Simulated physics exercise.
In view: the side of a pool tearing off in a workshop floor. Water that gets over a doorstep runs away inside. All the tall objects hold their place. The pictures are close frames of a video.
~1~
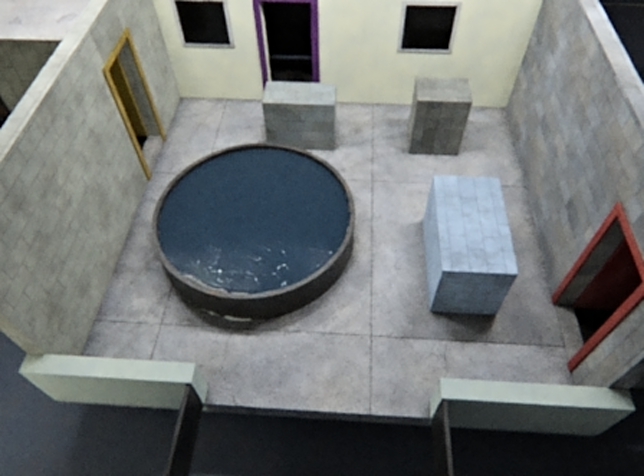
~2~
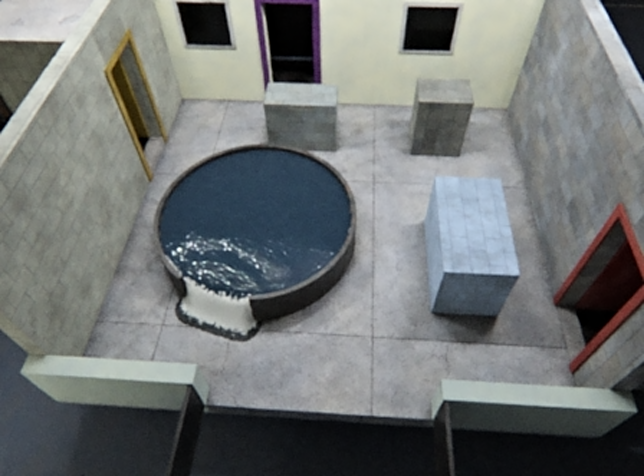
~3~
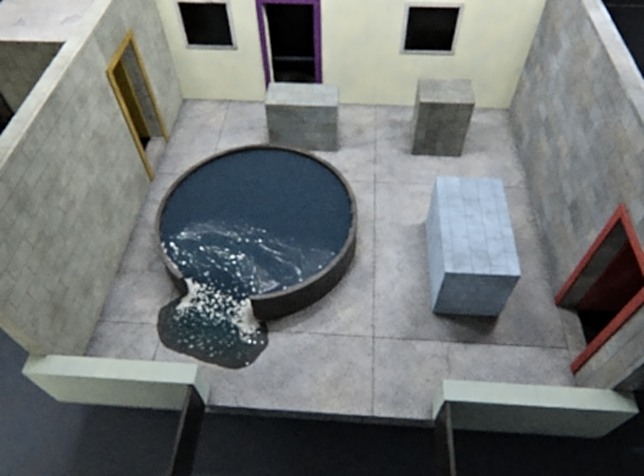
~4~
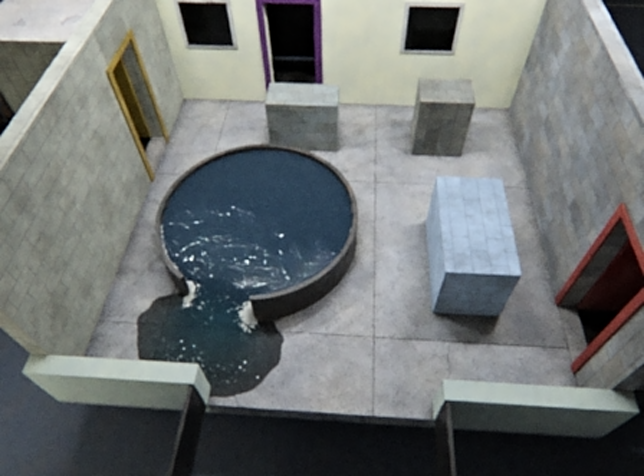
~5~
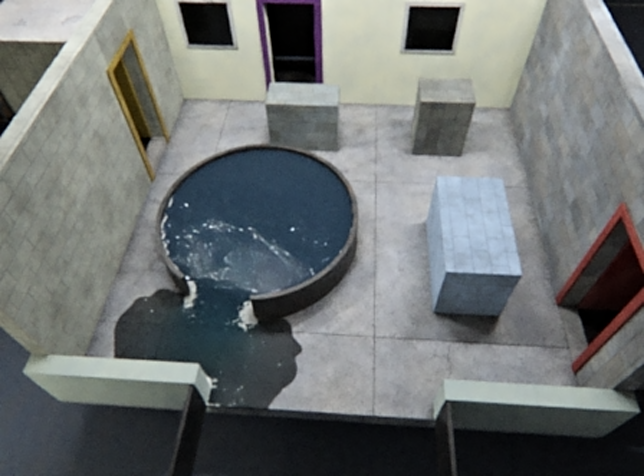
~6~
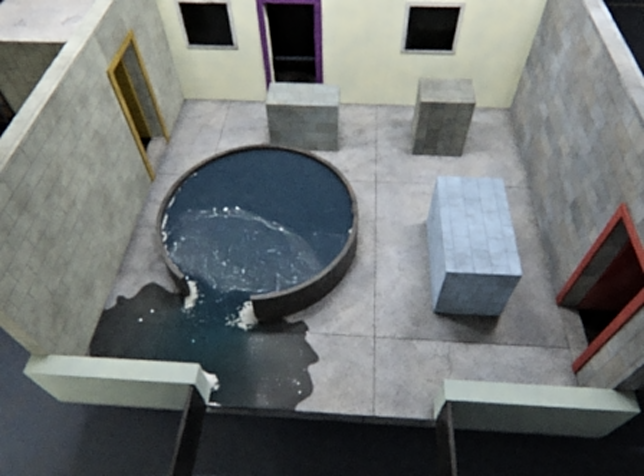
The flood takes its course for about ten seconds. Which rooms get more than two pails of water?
The purple door admits no more than that; the red door admits no more than that; the yellow door admits no more than that.
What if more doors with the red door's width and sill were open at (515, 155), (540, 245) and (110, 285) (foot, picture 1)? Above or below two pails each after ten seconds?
In turn: Lets less in, is under, floods.
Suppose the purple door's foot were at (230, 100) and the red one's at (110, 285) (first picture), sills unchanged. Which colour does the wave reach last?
Last comes the door marked purple.
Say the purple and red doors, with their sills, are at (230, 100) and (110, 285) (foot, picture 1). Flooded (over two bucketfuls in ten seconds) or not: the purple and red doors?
One by one: The purple one lets more in, the red one passes that mark.
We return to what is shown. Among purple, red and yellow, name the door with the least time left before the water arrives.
The one in yellow.
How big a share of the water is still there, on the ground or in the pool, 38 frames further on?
Roughly 80 per cent.
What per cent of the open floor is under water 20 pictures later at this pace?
Some 25 per cent.
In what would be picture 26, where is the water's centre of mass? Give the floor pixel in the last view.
At about (232, 251).
A moment on, water covers 10 % of the floor; the purple door not reached, the red door not reached, the yellow door not reached.
Next, water covers 15 % of the floor; the purple door not reached, the red door not reached, the yellow door not reached.
Then, water covers 25 % of the floor; the purple door not reached, the red door not reached, the yellow door wet at the sill, nothing in.
Later, water covers 45 % of the floor; the purple door wet at the sill, nothing in, the red door not reached, the yellow door wet at the sill, nothing in.
In the end, water covers 75 % of the floor; the purple door under two buckets in, the red door wet at the sill, nothing in, the yellow door wet at the sill, nothing in.
